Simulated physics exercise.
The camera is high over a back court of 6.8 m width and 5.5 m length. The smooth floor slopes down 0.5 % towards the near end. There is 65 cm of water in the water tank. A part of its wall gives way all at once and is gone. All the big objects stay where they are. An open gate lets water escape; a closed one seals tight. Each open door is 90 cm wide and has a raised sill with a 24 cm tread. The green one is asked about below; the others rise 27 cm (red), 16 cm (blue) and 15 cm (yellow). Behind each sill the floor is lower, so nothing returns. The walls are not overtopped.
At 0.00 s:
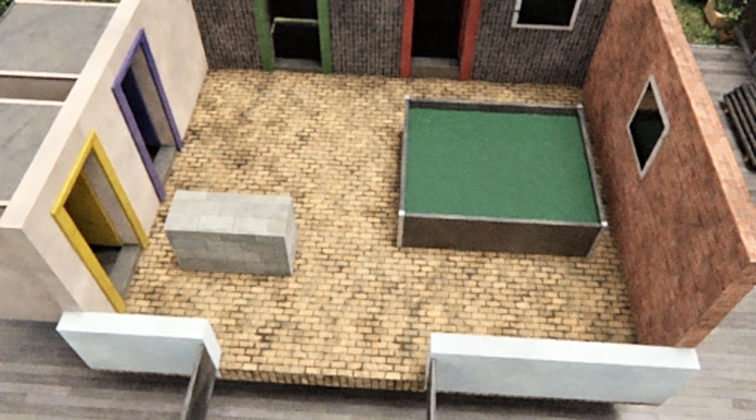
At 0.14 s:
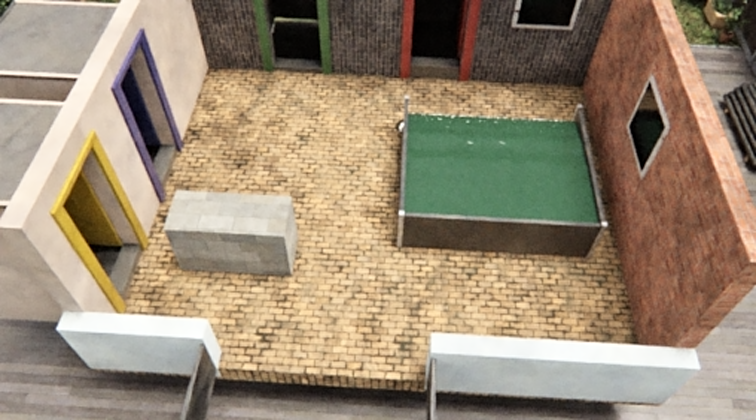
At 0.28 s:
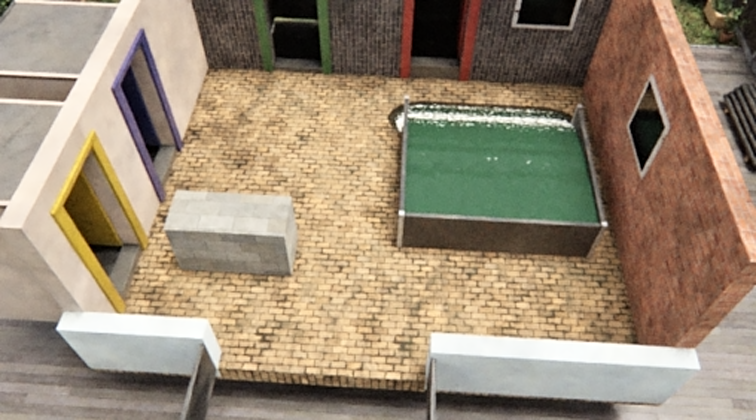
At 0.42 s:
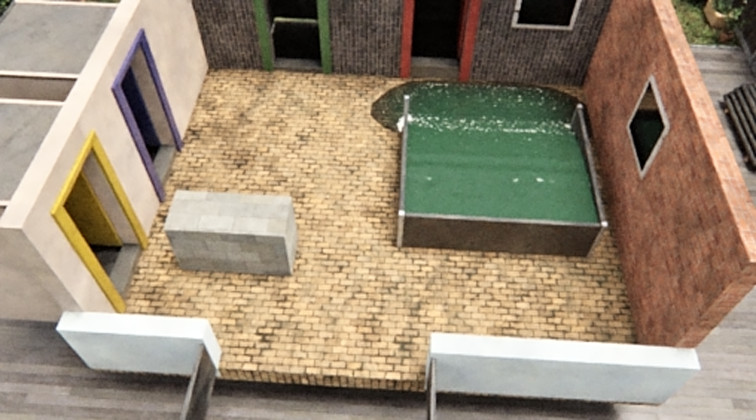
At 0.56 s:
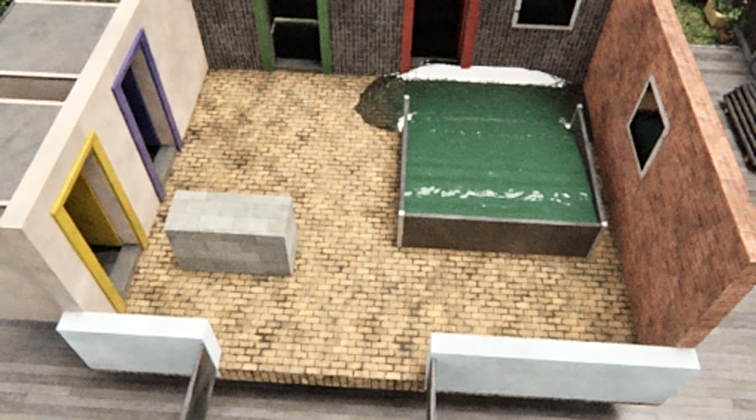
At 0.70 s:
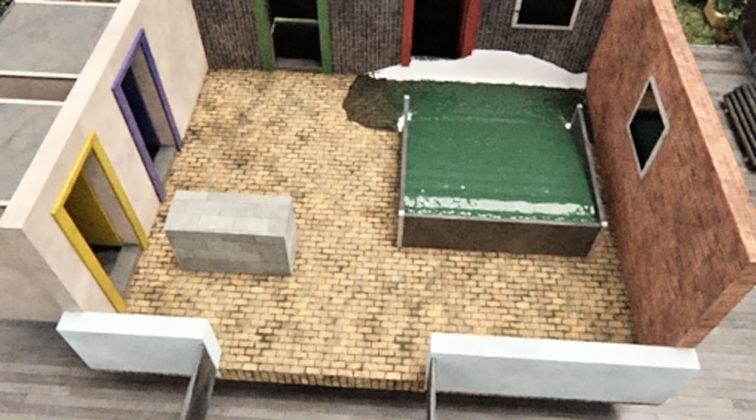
A walled court paved in yellowish brick is seen from high above by a still camera, with yellow and purple doorways on the left, green and red ones at the back, and a red brick wall on the right. A pale block stands left of centre, and a tank of green water sits at right. The tank's far side vanishes, and water pours out, spreading towards the back wall with white foam while ripples cross the tank.
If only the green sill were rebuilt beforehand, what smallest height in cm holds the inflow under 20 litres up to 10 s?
Some 7.5 cm above the ground.
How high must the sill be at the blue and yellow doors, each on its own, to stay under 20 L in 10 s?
About 11.0 cm at blue and 9.0 cm at yellow.
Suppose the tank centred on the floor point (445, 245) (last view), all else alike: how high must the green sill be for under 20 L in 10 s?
About 12.5 cm.
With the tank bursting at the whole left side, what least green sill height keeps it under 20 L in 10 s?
Then roughly 16 cm.
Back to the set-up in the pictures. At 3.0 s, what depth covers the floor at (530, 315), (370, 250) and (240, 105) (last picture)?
In that order: 0, 0 and 6 cm.
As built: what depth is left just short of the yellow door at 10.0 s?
Roughly 11.0 cm deep.
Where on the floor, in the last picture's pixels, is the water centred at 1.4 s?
Near (487, 148).
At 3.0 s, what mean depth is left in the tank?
Some 20 cm.
After 1.4 s water covers 20 % of the floor, deepest (55 cm) near (576, 88); 5 cm at the green door, 0 litres in over its 9 cm sill.
After 3.0 s water covers 50 % of the floor, deepest (34 cm) near (636, 376); 10 cm at the green door, 1 litre in over its 9 cm sill.
After 10.0 s water covers 100 % of the floor, deepest (16 cm) near (636, 376); 8 cm at the green door, 9 litres in over its 9 cm sill.
At the green door as built, the water arrived by 1.3 s and peaked near 11 cm at 2.6 s.
Run again over the same 10 s with other heights there, 35 litres in over 6 cm, 7 litres over 9.5 cm. The limit of 20 litres is kept from about 7.5 cm up.
